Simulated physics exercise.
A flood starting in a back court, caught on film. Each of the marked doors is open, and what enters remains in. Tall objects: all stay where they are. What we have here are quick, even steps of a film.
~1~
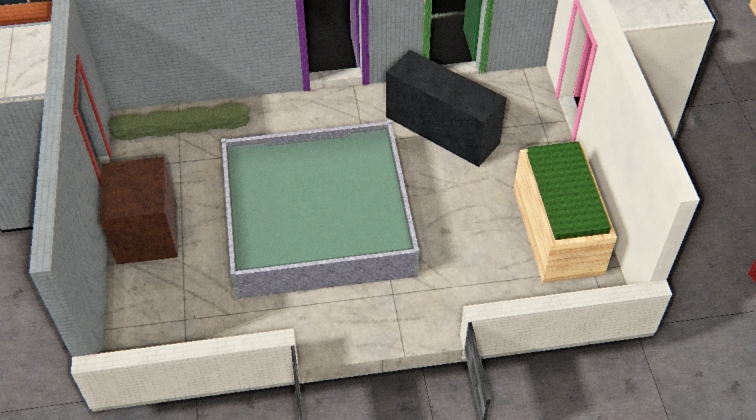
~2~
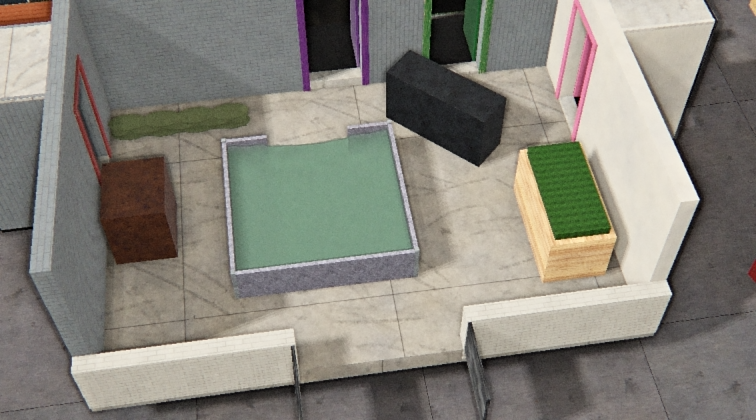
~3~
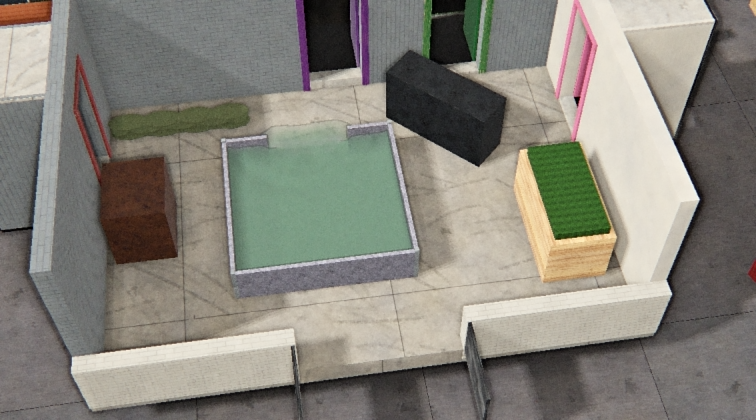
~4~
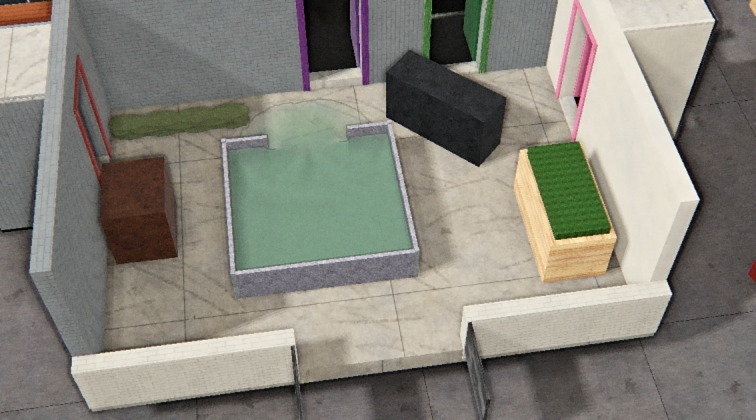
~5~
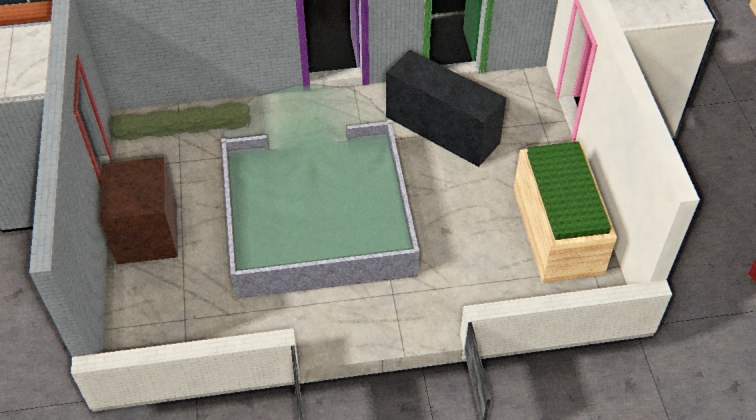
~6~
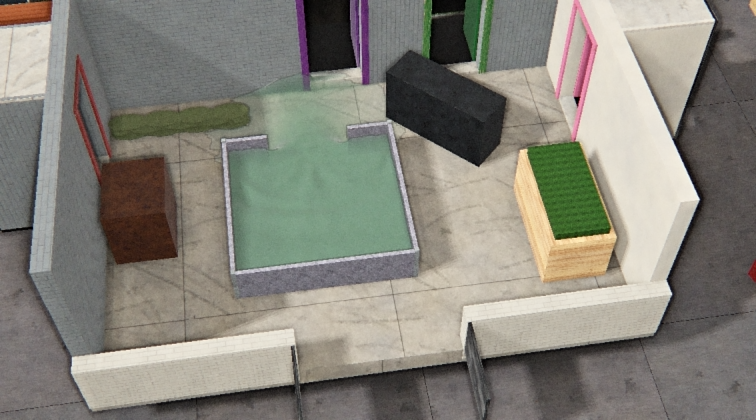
In a walled back court with tall blocks standing around an open tank of still green water, a gap appears in the tank's far side, and water pours out and spreads across the paving toward the back wall.
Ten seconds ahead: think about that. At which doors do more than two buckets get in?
In order: The purple door is going to let through more than allowed; the pink door is going to let through more than allowed; the green door is going to let through more than allowed; the red door is going to let through more than allowed.
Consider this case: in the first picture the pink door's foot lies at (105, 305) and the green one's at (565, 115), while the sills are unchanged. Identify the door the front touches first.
That would be the purple door.
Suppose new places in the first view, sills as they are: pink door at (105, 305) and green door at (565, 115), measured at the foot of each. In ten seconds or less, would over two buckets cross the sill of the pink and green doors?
Looking at it, pink fails to reach the limit, and green tops the limit.
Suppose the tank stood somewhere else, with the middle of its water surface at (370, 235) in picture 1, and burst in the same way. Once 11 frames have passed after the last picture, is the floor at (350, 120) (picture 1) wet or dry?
Submerged.
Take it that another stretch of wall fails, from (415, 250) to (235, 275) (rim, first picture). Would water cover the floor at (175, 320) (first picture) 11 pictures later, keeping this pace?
By then I'd expect it to be drenched.
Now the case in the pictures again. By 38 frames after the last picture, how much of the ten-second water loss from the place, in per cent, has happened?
Share gone: About 55 %.
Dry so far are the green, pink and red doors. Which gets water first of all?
The answer here is the door marked green.
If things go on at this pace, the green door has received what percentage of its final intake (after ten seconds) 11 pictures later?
It comes to around 0 percent of the ten-second total.
A moment on, water covers 15 % of the floor; the purple door over two buckets in, the pink door not reached, the green door not reached, the red door not reached.
Next, water covers 25 % of the floor; the purple door far over two buckets in, the pink door not reached, the green door wet at the sill, nothing in, the red door not reached.
Then, water covers 40 % of the floor; the purple door far over two buckets in, the pink door under two buckets in, the green door under two buckets in, the red door wet at the sill, nothing in.
Later, water covers 65 % of the floor; the purple door far over two buckets in, the pink door over two buckets in, the green door over two buckets in, the red door under two buckets in.
In the end, water covers 90 % of the floor; the purple door far over two buckets in, the pink door far over two buckets in, the green door over two buckets in, the red door far over two buckets in.
